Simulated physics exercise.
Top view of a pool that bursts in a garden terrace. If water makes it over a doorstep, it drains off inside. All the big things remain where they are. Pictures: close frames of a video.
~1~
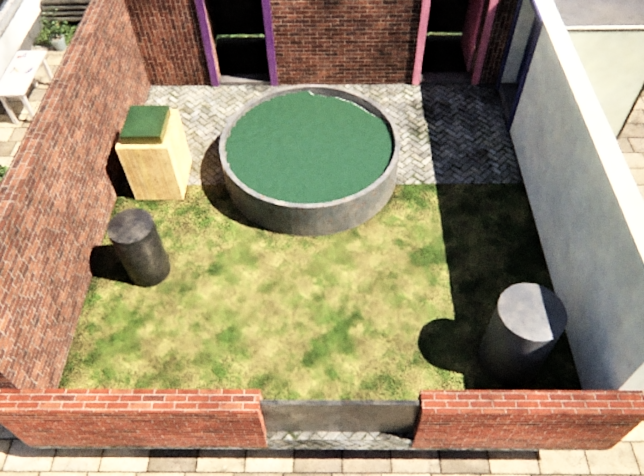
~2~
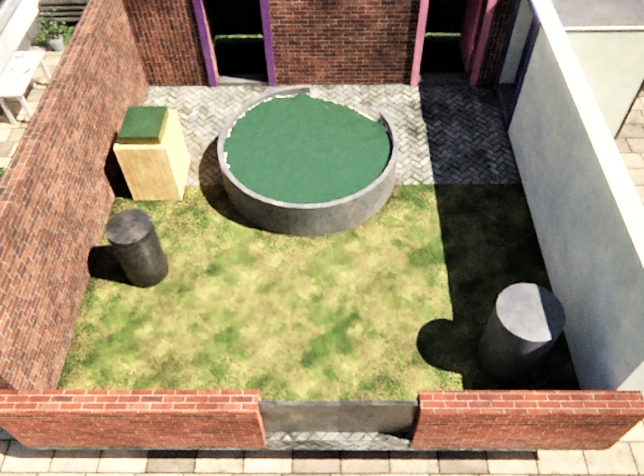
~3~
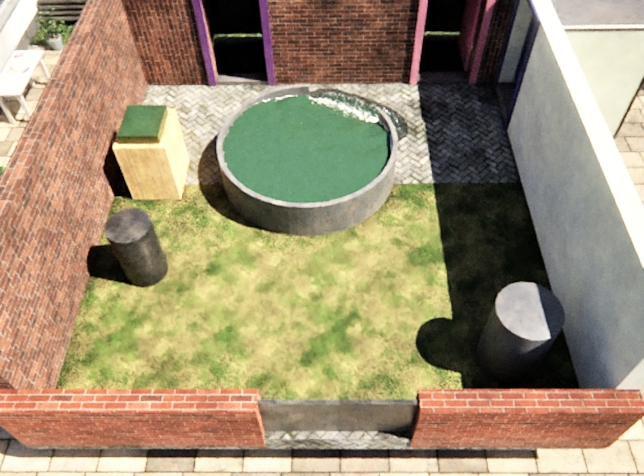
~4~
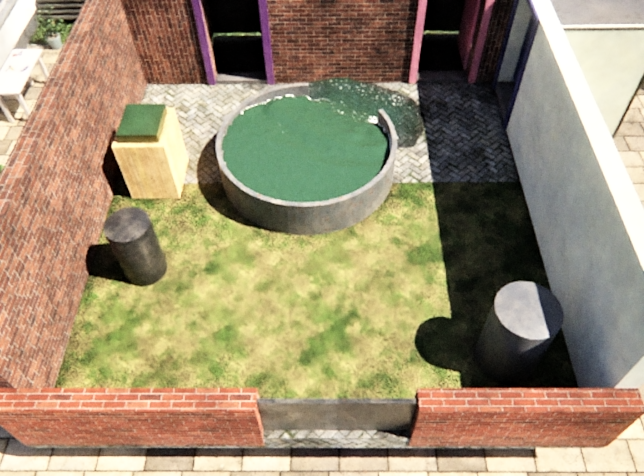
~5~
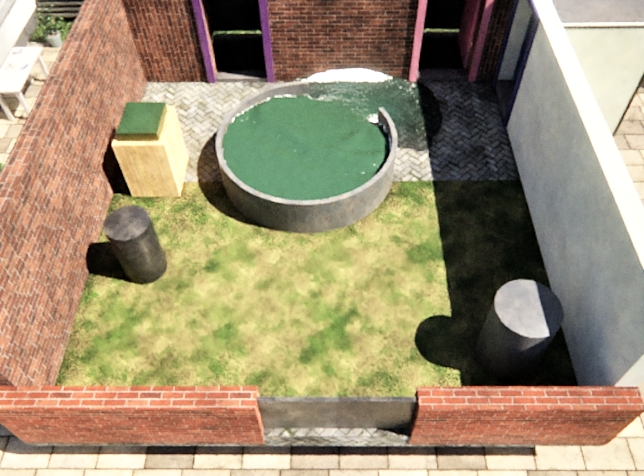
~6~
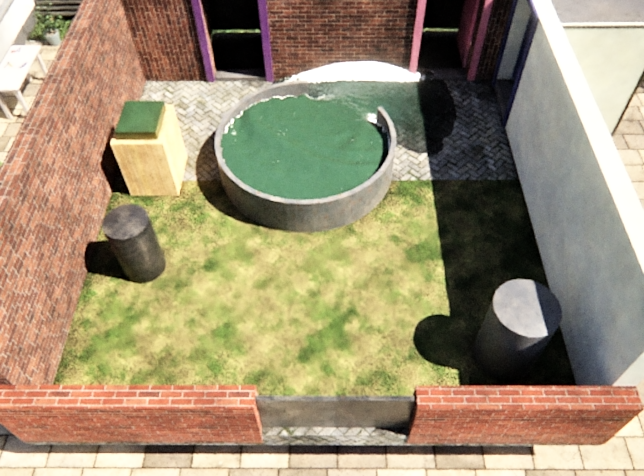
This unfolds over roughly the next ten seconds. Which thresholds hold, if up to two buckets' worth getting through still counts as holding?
The blue door does not hold; the purple door holds; the pink door does not hold.
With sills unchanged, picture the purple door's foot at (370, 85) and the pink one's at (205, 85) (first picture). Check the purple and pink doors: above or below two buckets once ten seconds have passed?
The purple door overflows, and the pink door falls short.
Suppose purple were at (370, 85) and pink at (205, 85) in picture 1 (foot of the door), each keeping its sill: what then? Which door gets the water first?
The door marked purple, I'd say.
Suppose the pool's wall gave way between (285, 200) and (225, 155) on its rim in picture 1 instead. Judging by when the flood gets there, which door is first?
Answer: The door marked purple.
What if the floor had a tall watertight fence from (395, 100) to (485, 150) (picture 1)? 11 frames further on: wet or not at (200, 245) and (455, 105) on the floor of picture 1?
First spot parched, second spot submerged.
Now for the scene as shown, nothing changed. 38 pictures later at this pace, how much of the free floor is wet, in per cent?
I'd say 70 per cent.
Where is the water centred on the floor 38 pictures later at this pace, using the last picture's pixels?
Close to (350, 171), I reckon.
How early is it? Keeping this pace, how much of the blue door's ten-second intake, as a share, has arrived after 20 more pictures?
Approximately 85 per cent.
A moment on, water covers 15 % of the floor; the blue door wet at the sill, nothing in, the purple door wet at the sill, nothing in, the pink door under two buckets in.
Next, water covers 25 % of the floor; the blue door over two buckets in, the purple door wet at the sill, nothing in, the pink door over two buckets in.
Then, water covers 40 % of the floor; the blue door far over two buckets in, the purple door wet at the sill, nothing in, the pink door over two buckets in.
Later, water covers 70 % of the floor; the blue door far over two buckets in, the purple door wet at the sill, nothing in, the pink door far over two buckets in.
In the end, water covers 95 % of the floor; the blue door far over two buckets in, the purple door wet at the sill, nothing in, the pink door far over two buckets in.
